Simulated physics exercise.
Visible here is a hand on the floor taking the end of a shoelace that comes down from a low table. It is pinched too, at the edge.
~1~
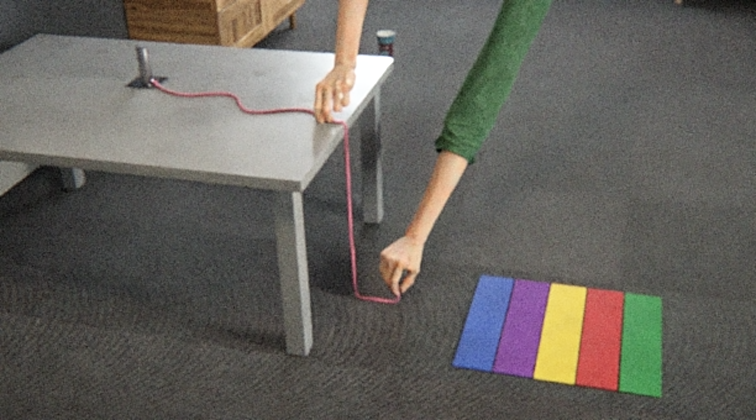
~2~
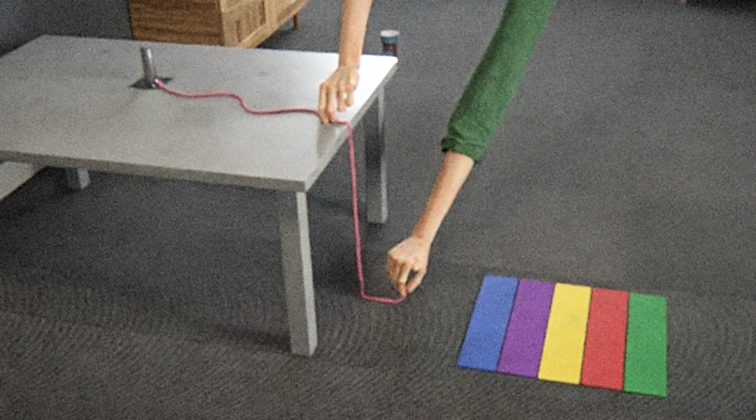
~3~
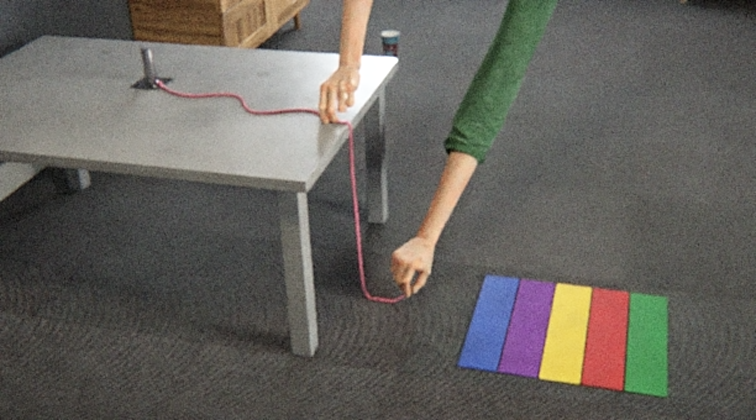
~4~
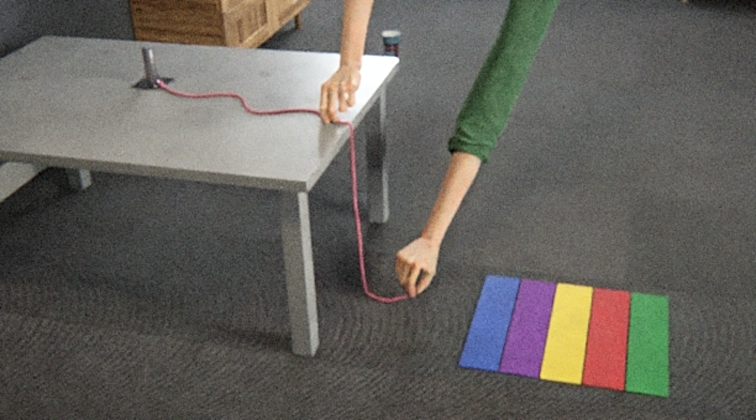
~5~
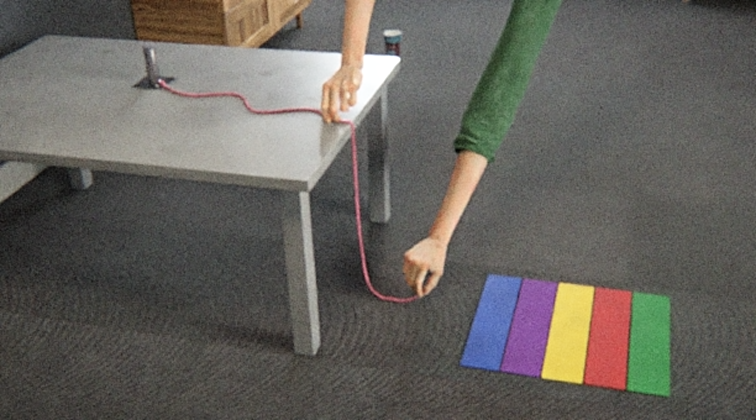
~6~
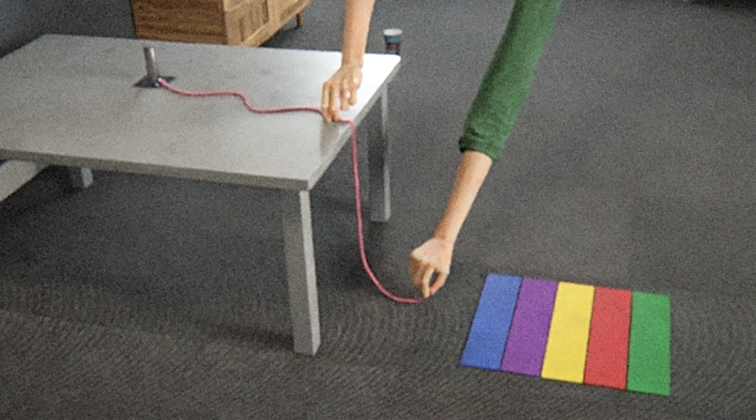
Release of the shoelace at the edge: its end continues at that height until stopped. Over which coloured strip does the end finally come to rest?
Over the yellow strip.
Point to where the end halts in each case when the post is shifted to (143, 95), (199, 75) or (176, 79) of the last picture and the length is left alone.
(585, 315), (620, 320) and (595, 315), roughly.
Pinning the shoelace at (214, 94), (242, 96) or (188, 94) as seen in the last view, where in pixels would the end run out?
Readings in order - (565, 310), (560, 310), (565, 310).
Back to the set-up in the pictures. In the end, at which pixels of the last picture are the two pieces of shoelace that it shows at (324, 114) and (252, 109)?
Around (352, 118), then around (282, 104).
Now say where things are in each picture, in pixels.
The first frame shows end (399, 291); blue (477, 350); purple (516, 356); yellow (557, 362); red (598, 368); green (641, 374).
The second frame shows end (406, 291); shoelace through (175, 93) (240, 99) (297, 110) (350, 137) (355, 210) (362, 280).
The third frame shows end (410, 292).
The fourth frame shows end (415, 292); shoelace through (176, 93) (242, 99) (298, 110) (351, 138) (356, 210) (364, 280).
The fifth frame shows end (422, 293).
The sixth frame shows end (429, 293); shoelace through (178, 92) (243, 97) (300, 109) (353, 136) (358, 209) (374, 279).
Soon after, end near (512, 304); over blue.
Then, end near (551, 309); over purple.
At full stretch, end near (574, 312); over yellow. The yellow one.
